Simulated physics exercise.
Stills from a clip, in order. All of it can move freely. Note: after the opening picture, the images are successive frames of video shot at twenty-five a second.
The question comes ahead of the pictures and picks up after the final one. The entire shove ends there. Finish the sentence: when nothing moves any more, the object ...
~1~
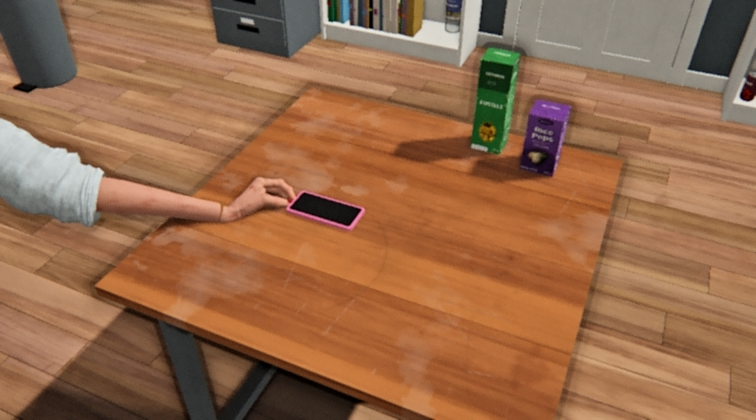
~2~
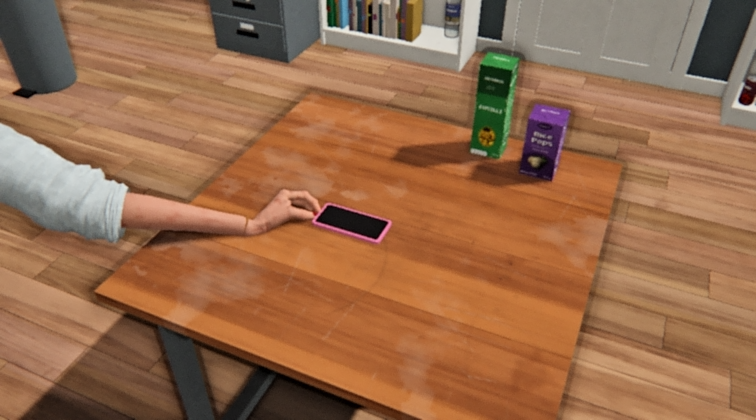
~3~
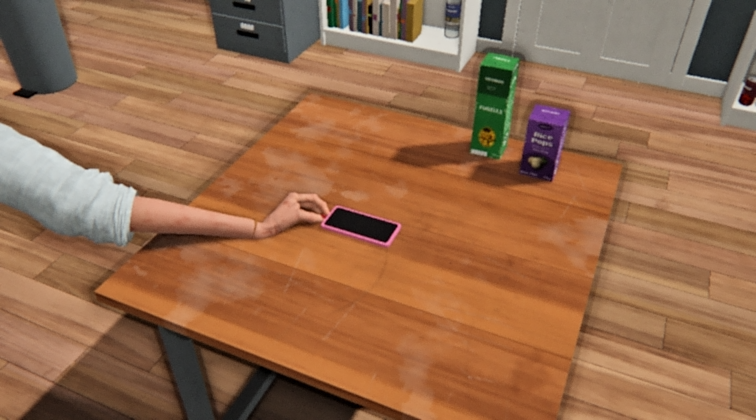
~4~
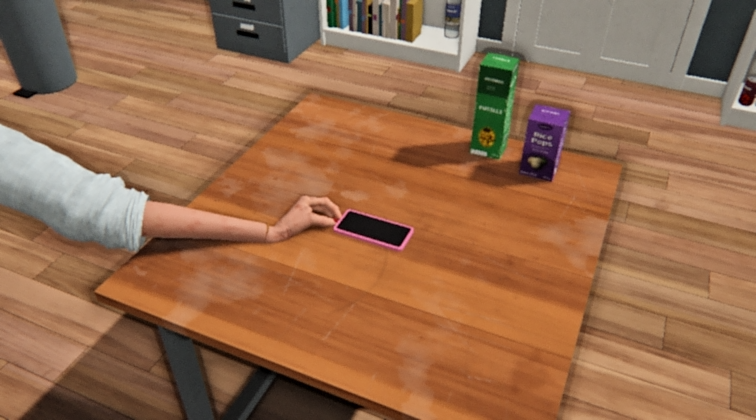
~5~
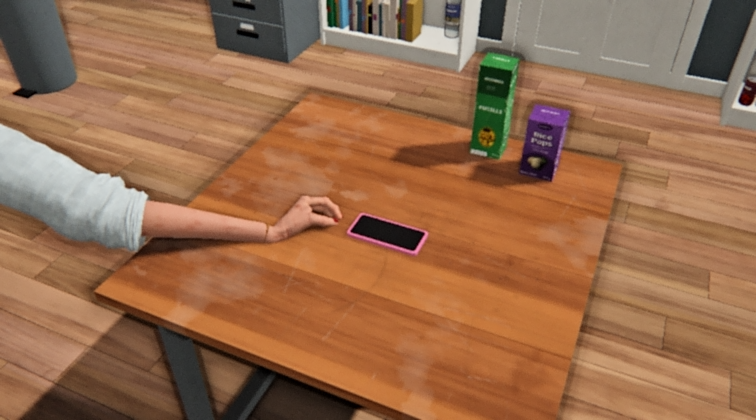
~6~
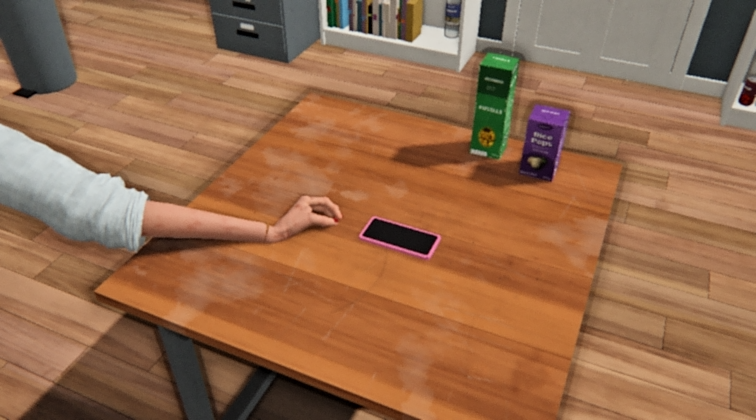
... is still on the table.
Then, 0.10 s past the last view, pink phone displaced about its own width near (424, 245).
Then, 0.20 s past the last view, pink phone displaced about its own width near (437, 249).
Then, 0.30 s past the last view, pink phone displaced about its own width near (440, 250).
Finally, moved from the start, pink phone. Final places as the last picture's camera would see them, pink phone near (440, 250).
